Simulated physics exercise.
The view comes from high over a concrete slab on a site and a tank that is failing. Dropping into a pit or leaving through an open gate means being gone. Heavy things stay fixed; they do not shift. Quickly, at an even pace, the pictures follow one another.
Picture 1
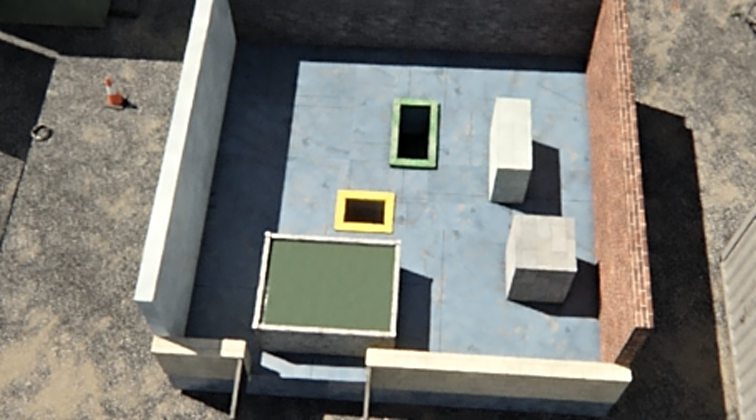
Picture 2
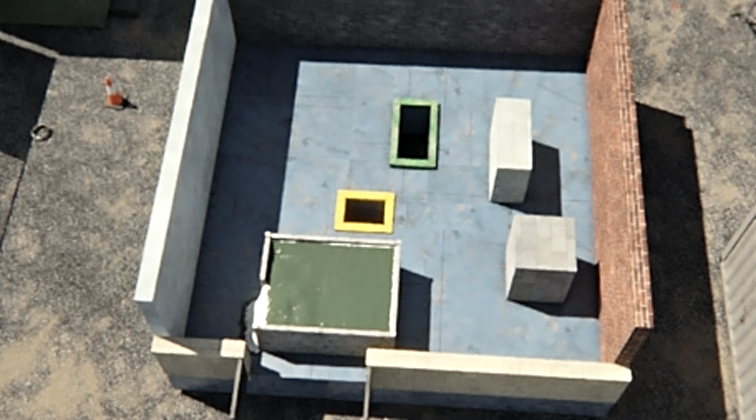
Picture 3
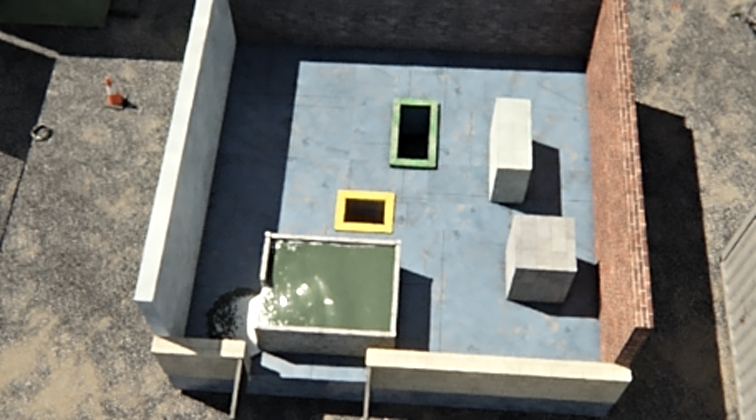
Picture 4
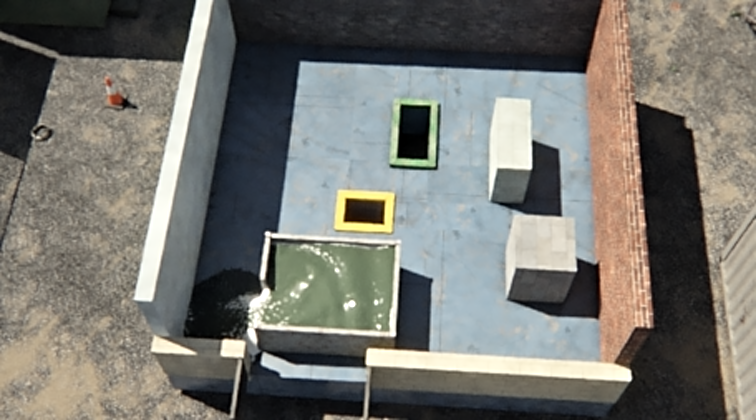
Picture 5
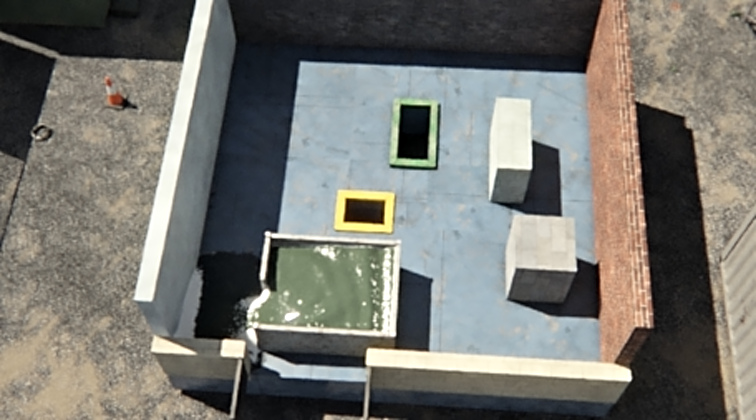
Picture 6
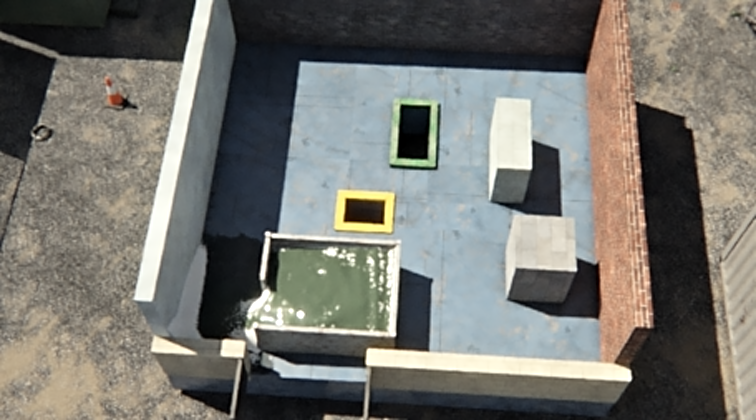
Water pouring from the left side of a green-filled tank, spreading across a walled blue slab toward the left wall and upward.
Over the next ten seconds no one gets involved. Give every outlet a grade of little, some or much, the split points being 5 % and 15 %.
Grades: Gate - some; yellow pit - little; green pit - little.
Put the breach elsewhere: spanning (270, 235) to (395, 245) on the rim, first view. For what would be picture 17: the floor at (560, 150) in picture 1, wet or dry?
Outcome: Spared.
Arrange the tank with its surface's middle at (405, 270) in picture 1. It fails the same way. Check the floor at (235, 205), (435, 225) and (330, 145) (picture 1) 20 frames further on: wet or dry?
Taking them as they were asked, they come out soaked, bone dry, soaked.
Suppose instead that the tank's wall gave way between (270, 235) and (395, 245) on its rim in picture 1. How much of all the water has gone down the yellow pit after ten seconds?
Near 30 per cent for yellow.
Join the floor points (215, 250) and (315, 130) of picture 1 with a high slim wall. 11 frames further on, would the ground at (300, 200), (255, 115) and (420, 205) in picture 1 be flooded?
Taking the three spots in the order asked, they are waterlogged, waterlogged and bone-dry.
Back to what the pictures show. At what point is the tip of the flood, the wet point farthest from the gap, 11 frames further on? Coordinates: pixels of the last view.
Somewhere about (233, 67).
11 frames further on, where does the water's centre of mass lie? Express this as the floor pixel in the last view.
The balance point is around (282, 280).
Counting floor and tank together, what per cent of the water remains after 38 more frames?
I'd put it at about 94 per cent.
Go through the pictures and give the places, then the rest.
The first frame shows still water in the tank at (329, 286).
In the second frame, water pours out at (265, 316) and has run to a hidden place.
In the third frame, the front is at (216, 310), out from the gap at (265, 318).
In the fourth frame, the front is at a hidden place, out from the gap at (266, 319).
In the fifth frame, water pours out at (265, 319) and has run to (198, 265).
In the sixth frame, water pours out at (265, 318) and has run to (202, 238).
A moment on, water covers 10 % of the floor; the gate 0 %, the yellow pit 0 %, the green pit 0 %.
Next, water covers 30 % of the floor; the gate 1 %, the yellow pit 0 %, the green pit 0 %.
Then, water covers 45 % of the floor; the gate 4 %, the yellow pit 0 %, the green pit 0 %.
Later, water covers 65 % of the floor; the gate 7 %, the yellow pit 0 %, the green pit 0 %.
In the end, water covers 90 % of the floor; the gate 9 %, the yellow pit 1 %, the green pit 0 %.
